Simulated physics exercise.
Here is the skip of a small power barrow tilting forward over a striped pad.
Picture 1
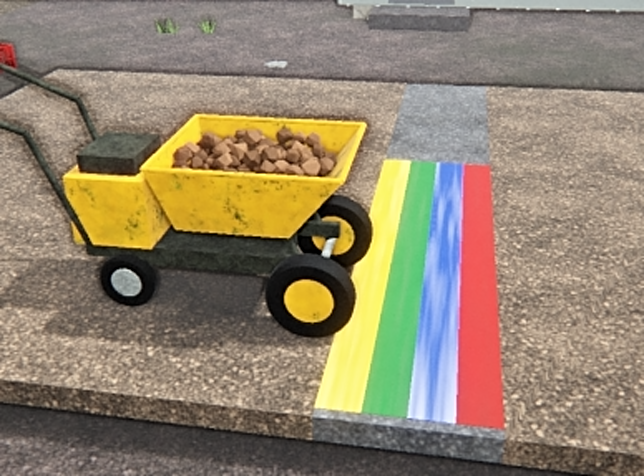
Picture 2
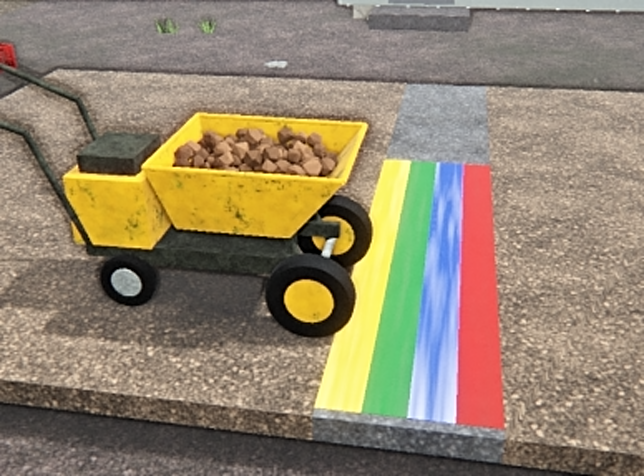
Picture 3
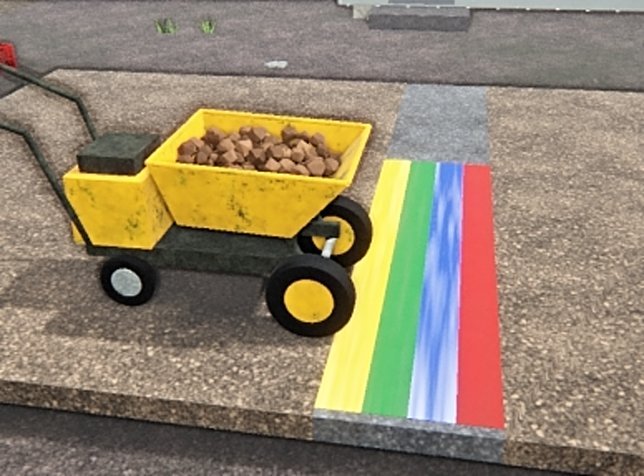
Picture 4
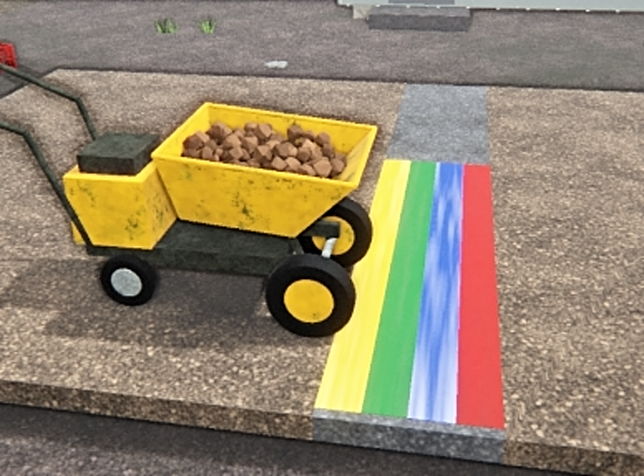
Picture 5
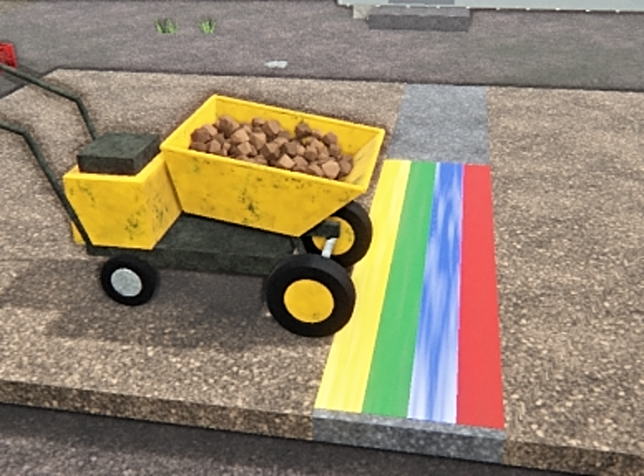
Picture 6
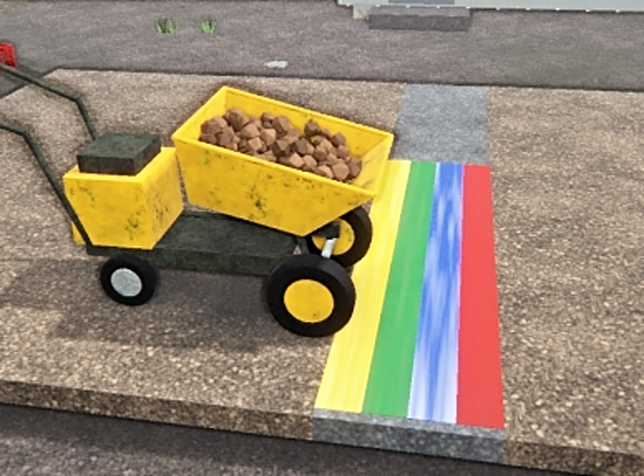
At the start, a yellow skip heaped with brown clods sits level on a small wheeled barrow beside a pad striped yellow, green, blue and red. The skip then tilts slightly forward to the right, its back end rising, while the wheels stay in place and the clods remain inside.
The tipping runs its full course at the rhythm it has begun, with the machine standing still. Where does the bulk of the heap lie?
Most lies over the red band.
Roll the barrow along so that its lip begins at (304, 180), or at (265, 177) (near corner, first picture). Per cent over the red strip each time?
Near 30 % and 20 %.
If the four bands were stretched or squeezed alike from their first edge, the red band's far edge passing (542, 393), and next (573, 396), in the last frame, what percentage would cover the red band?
The first gives 40 %, the second 30 %.
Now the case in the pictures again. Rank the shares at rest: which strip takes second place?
Next in line is that blue strip.
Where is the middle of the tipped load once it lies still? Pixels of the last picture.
At about (502, 306).
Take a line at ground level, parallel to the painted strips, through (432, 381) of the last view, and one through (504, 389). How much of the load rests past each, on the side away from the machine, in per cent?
The first gives 100 %, the second 50 %.
Shortly afterwards, skip tipped steeply; the whole lot in the skip.
Next, skip tipped steeply; the bulk in the skip; only a few over the blue strip; a little over the red strip; a little falling; only a few off the paint.
Some moments later, skip tipped right over; a little in the skip; a little over the blue strip; near a third over the red strip; near half off the paint.
In the end, skip tipped right over; none at all over the yellow strip; only a few over the green strip; a little over the blue strip; near a third over the red strip; near half off the paint.
